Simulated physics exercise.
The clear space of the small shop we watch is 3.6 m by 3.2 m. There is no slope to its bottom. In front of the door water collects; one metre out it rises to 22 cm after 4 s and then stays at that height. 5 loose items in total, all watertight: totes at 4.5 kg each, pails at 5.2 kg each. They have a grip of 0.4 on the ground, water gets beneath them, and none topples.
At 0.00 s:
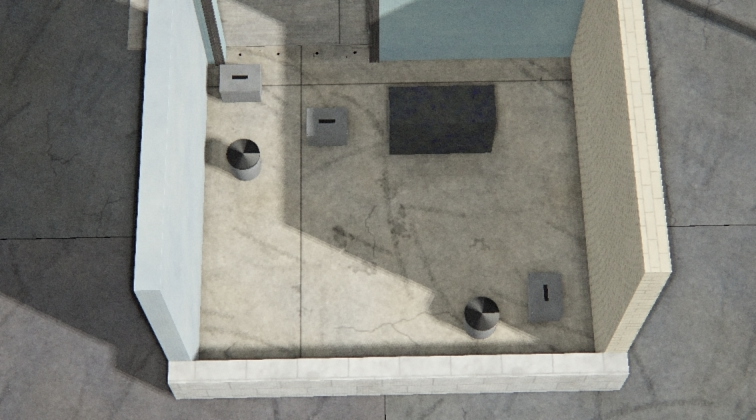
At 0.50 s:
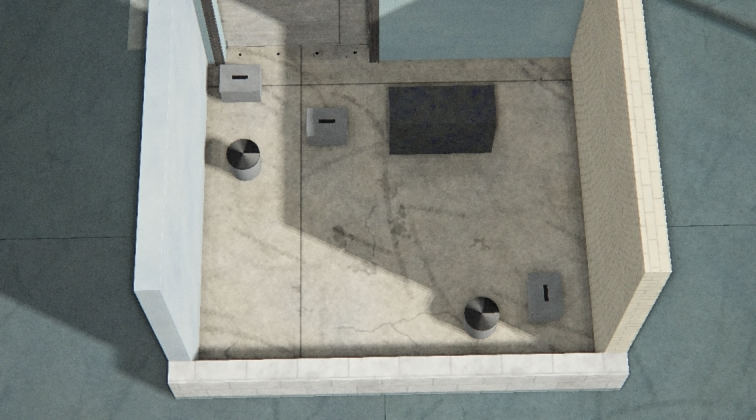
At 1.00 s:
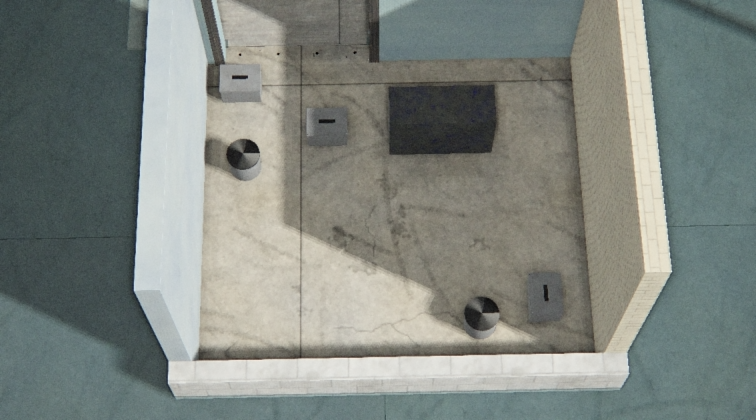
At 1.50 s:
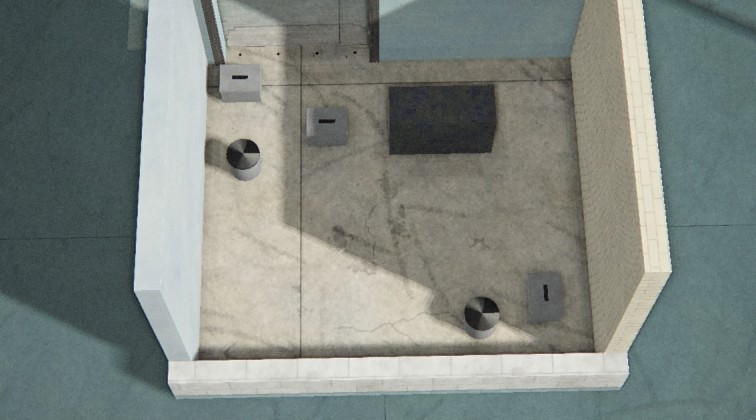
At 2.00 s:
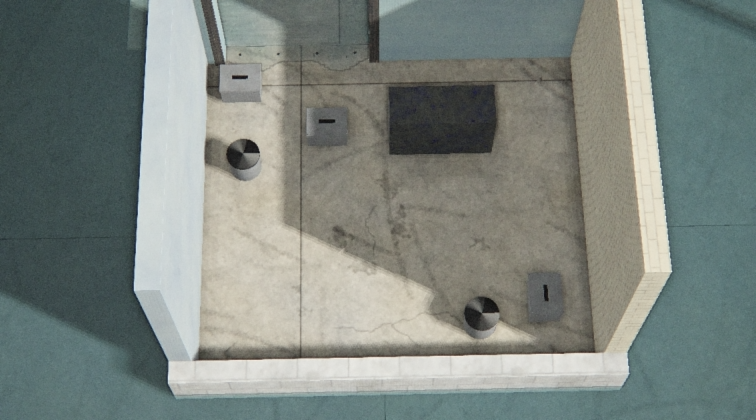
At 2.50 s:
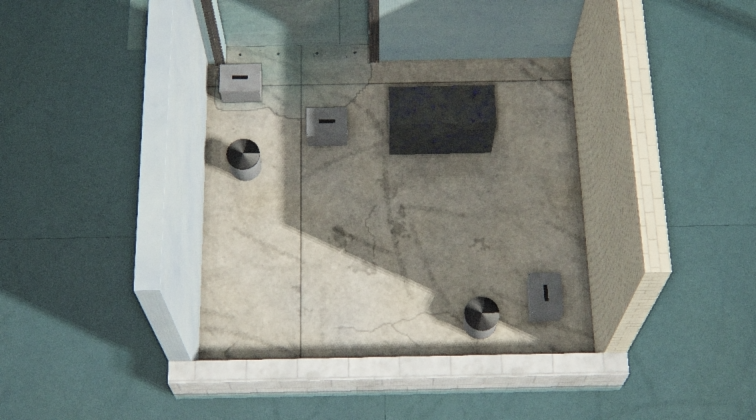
In a small walled shop seen from above, the ground outside turned from grey to blue-green with water, then a thin sheet crept in through the doorway at the top, while nothing inside moved.
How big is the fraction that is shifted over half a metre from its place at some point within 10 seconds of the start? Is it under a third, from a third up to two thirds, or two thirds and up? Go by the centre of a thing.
Most of them shift that far, two thirds or more.
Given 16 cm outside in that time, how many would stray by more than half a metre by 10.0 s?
The answer would then be 5.
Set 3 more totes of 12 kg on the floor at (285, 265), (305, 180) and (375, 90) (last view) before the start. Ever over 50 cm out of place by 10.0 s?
So, in the order asked, it's too far, too far and not far enough.
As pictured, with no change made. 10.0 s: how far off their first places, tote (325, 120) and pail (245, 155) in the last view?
In turn: 200 cm, 350 cm.
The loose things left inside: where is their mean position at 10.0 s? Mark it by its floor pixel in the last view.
Mean floor pixel: About (516, 183).
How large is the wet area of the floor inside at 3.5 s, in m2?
Roughly 2.5 m2.
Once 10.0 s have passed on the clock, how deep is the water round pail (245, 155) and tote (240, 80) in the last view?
I'd put it at 19 cm and 15 cm respectively.
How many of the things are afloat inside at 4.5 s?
The number is 1.
After 3.5 s 1 of 5 are over 50 cm from their spots; 0 afloat.
After 4.5 s 3 of 5 are over 50 cm from their spots; 1 afloat.
After 7.0 s 4 of 5 are over 50 cm from their spots; 4 afloat.
After 10.0 s 5 of 5 are over 50 cm from their spots, and 5 have been at some point; 4 afloat.
